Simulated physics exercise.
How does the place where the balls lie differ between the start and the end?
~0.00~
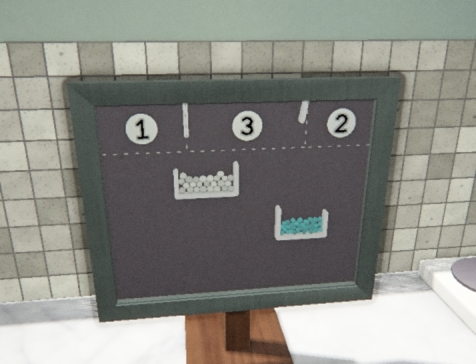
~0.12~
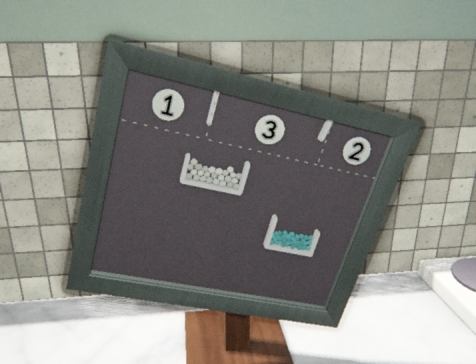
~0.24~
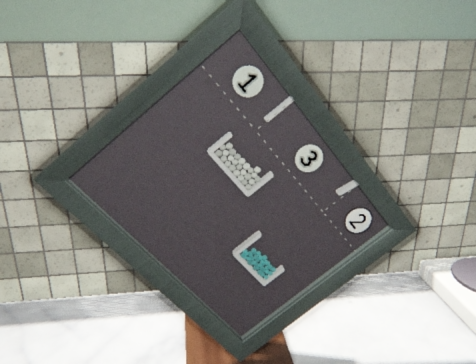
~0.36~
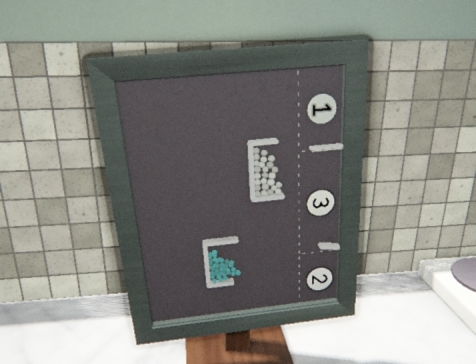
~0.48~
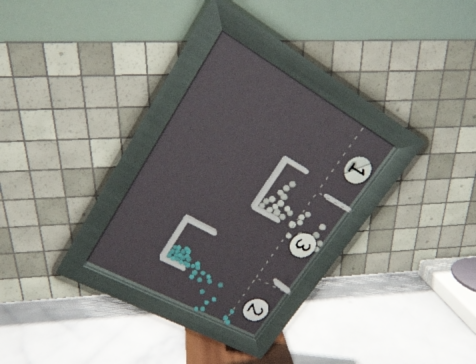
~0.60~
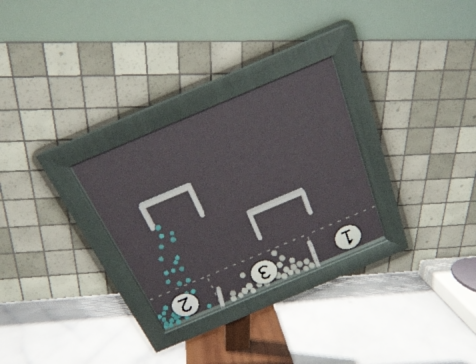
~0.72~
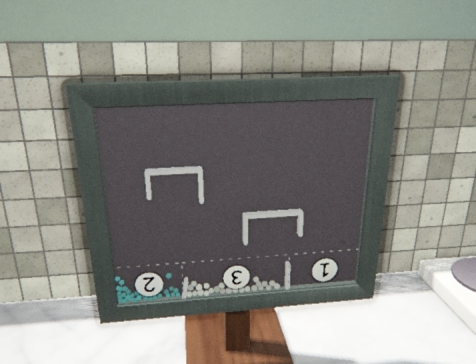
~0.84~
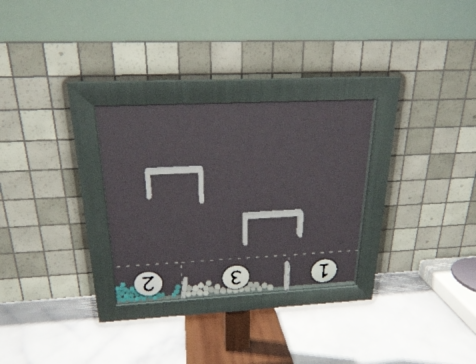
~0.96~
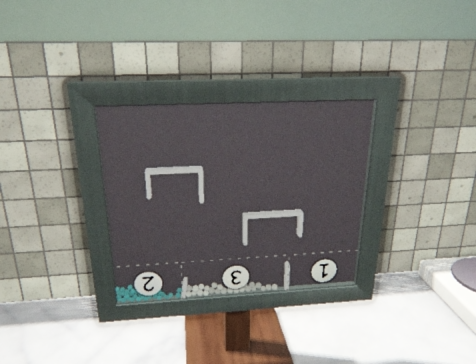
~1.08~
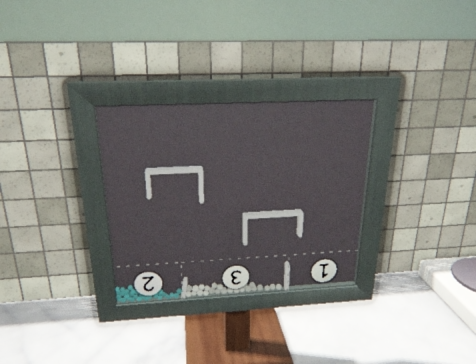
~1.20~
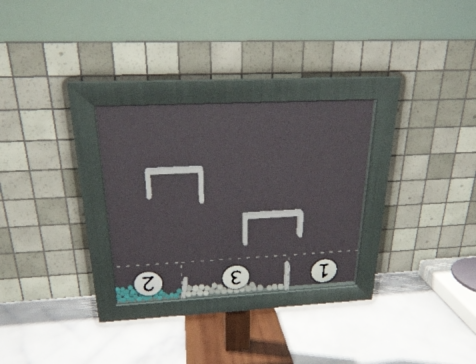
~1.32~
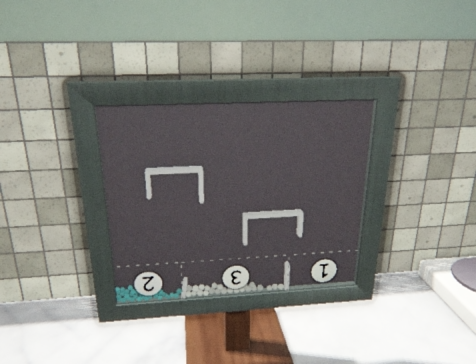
At the start the balls sit in the two trays near the middle of the case. At the end they lie lower and further left overall, along the bottom edge in the left and middle pockets.
In this clip, a framed case holding white and smaller turquoise balls in two trays turns clockwise until upside down. The balls spill out and come to rest along the bottom, turquoise in the left pocket and white in the middle, leaving the right pocket empty.
